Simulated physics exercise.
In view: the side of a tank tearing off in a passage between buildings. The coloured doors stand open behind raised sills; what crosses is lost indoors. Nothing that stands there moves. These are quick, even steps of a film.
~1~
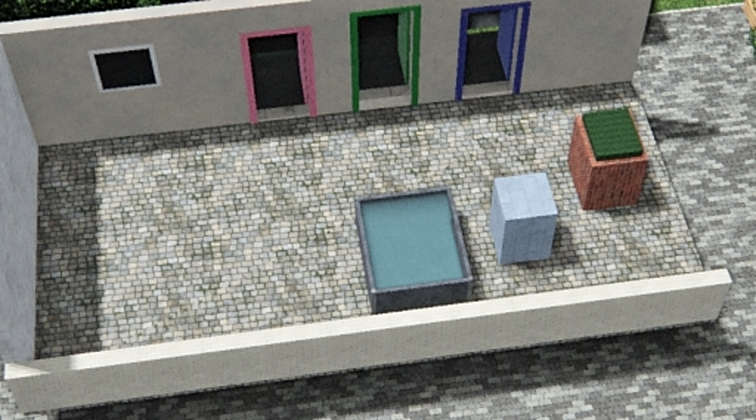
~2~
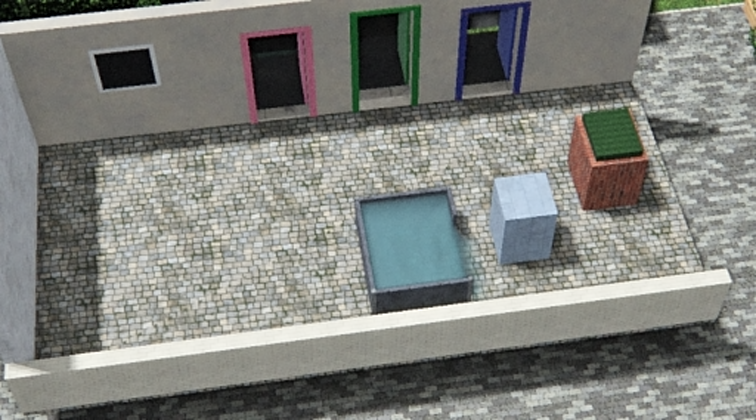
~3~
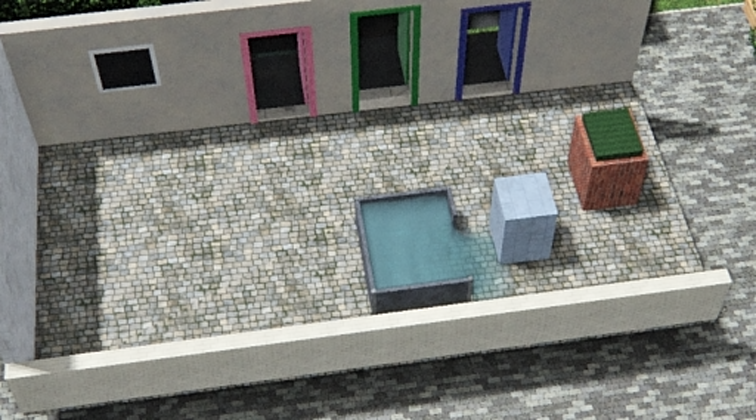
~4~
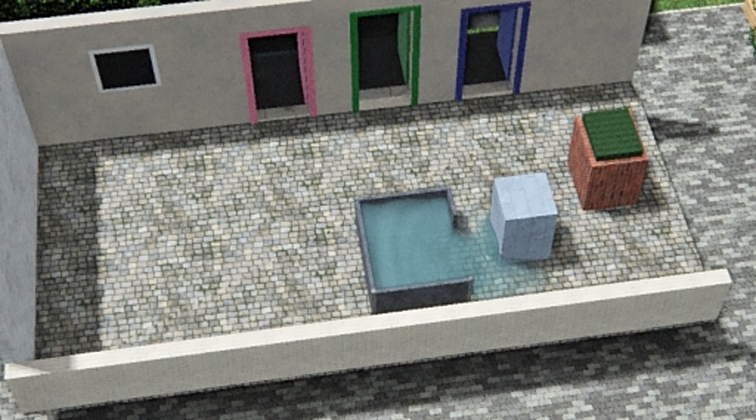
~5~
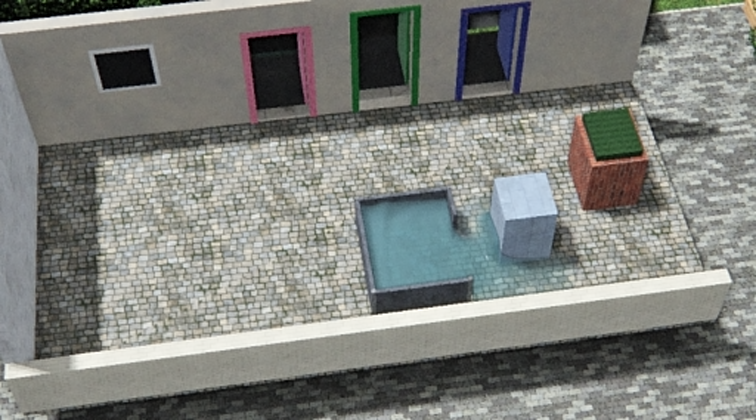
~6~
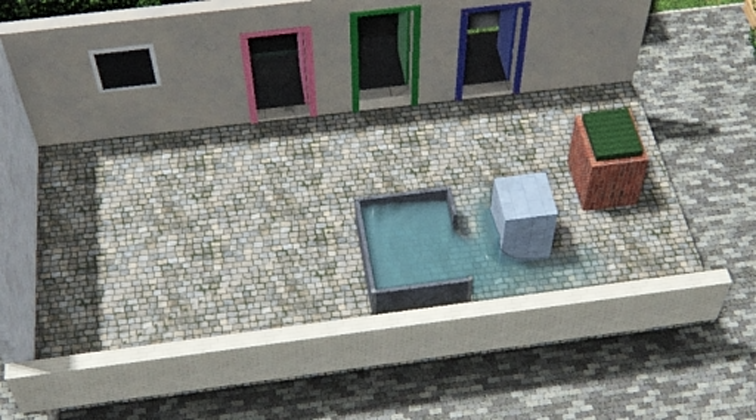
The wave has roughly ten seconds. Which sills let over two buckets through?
The green door admits no more than that; the blue door admits no more than that; the pink door admits no more than that.
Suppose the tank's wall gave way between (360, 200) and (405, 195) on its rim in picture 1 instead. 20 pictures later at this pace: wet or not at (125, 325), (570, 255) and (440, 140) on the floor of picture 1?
In that order: Clear, not flooded, covered.
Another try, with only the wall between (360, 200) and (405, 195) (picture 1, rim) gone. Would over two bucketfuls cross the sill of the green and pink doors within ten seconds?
Green door keeps below it; pink door passes that mark.
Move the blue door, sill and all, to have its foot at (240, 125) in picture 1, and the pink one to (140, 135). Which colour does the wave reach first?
The one in green.
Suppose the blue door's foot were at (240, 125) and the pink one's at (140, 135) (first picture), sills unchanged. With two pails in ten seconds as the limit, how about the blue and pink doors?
Then: Blue holds; pink lets less in.
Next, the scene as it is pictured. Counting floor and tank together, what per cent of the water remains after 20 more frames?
Near 72 in a hundred.
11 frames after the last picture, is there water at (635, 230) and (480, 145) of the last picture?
As listed: Wet, awash.
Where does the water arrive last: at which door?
The door marked pink.
A moment on, water covers 20 % of the floor; the green door not reached, the blue door not reached, the pink door not reached.
Next, water covers 25 % of the floor; the green door wet at the sill, nothing in, the blue door wet at the sill, nothing in, the pink door not reached.
Then, water covers 30 % of the floor; the green door wet at the sill, nothing in, the blue door under two buckets in, the pink door wet at the sill, nothing in.
Later, water covers 40 % of the floor; the green door wet at the sill, nothing in, the blue door under two buckets in, the pink door wet at the sill, nothing in.
In the end, water covers 35 % of the floor; the green door wet at the sill, nothing in, the blue door under two buckets in, the pink door wet at the sill, nothing in.
